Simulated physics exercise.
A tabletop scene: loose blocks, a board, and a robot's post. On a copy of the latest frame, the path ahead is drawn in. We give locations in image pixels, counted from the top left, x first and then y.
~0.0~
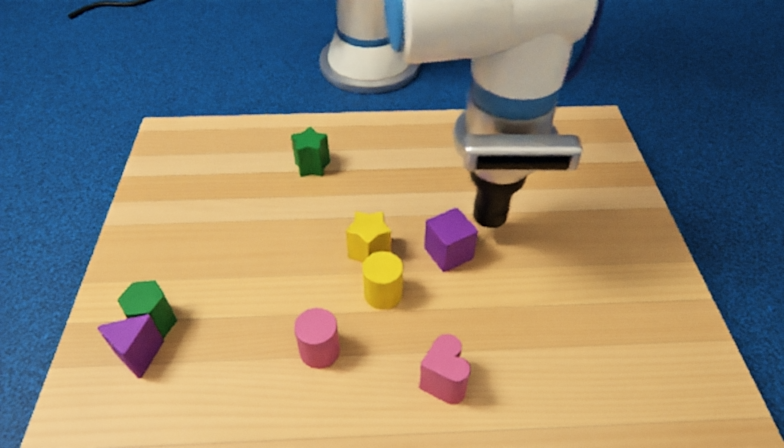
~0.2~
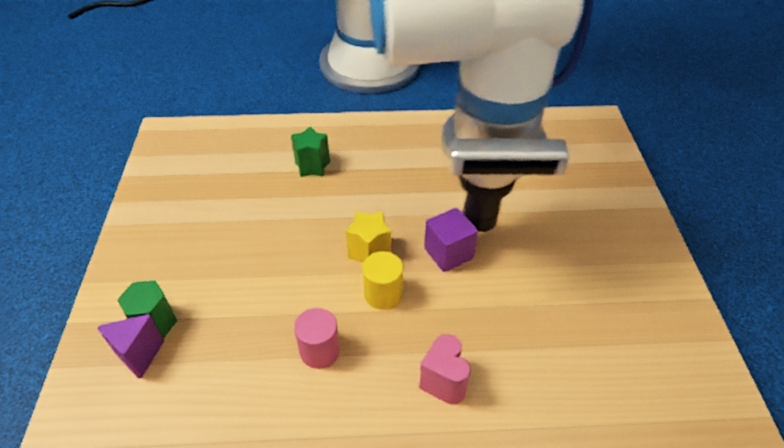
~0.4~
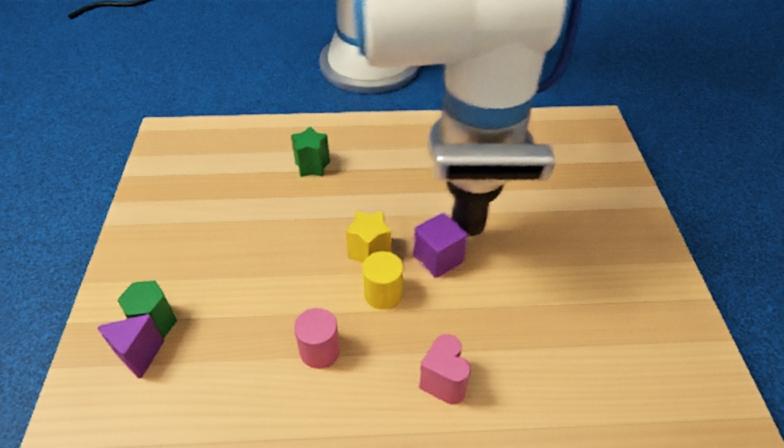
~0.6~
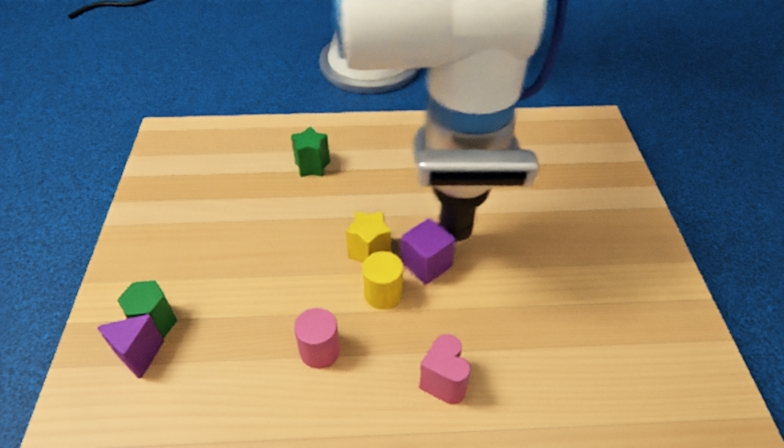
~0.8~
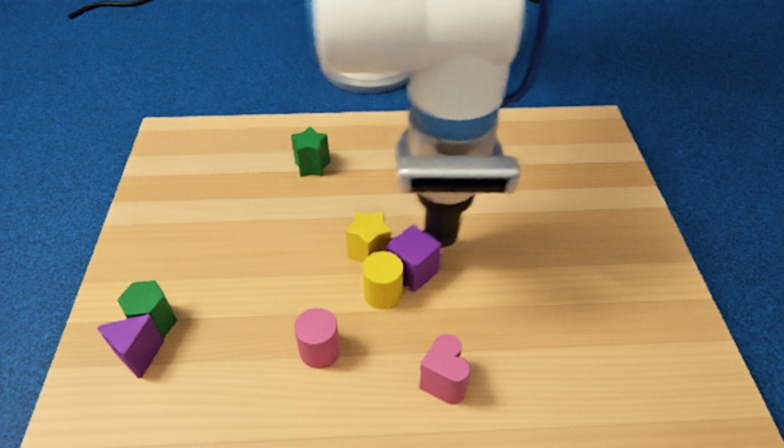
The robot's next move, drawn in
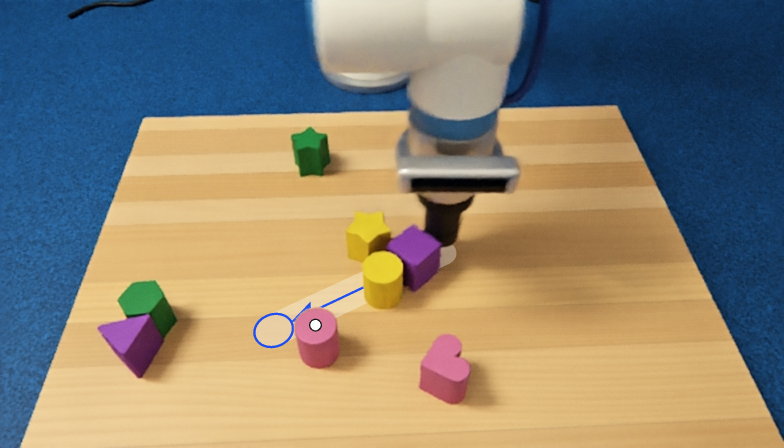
On a wooden tabletop, a robot arm pushes a purple cube left toward yellow blocks.
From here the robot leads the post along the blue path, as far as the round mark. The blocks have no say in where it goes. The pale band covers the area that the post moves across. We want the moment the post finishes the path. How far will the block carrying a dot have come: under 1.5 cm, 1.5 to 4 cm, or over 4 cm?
It gets moved over 4 cm.
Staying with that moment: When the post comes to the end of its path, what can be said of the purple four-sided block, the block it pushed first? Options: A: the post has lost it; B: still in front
Letter B.
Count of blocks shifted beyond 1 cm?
The push will move three blocks or more.
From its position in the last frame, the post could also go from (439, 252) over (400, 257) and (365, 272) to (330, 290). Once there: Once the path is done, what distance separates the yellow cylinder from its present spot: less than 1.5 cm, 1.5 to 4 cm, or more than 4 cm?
Band: Over 4 cm.
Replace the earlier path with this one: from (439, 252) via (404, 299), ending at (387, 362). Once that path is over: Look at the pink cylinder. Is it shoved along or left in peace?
By the time the path is finished, it has moved at least a centimetre.
Drawn move, in a line from (439, 252) to (274, 330); the dot is on the pink cylinder.
What follows on the original path. One third of the way, post (387, 260); pink cylinder (308, 333); yellow cylinder (335, 302); purple four-sided block (359, 272).
Two thirds of the way, post (328, 286); pink cylinder (268, 384); yellow cylinder (290, 345); purple four-sided block (300, 306), turned 25° anticlockwise.
At the end, post (269, 314); pink cylinder (252, 429); yellow star still; yellow cylinder (264, 383); purple four-sided block (245, 344), turned 55° anticlockwise.
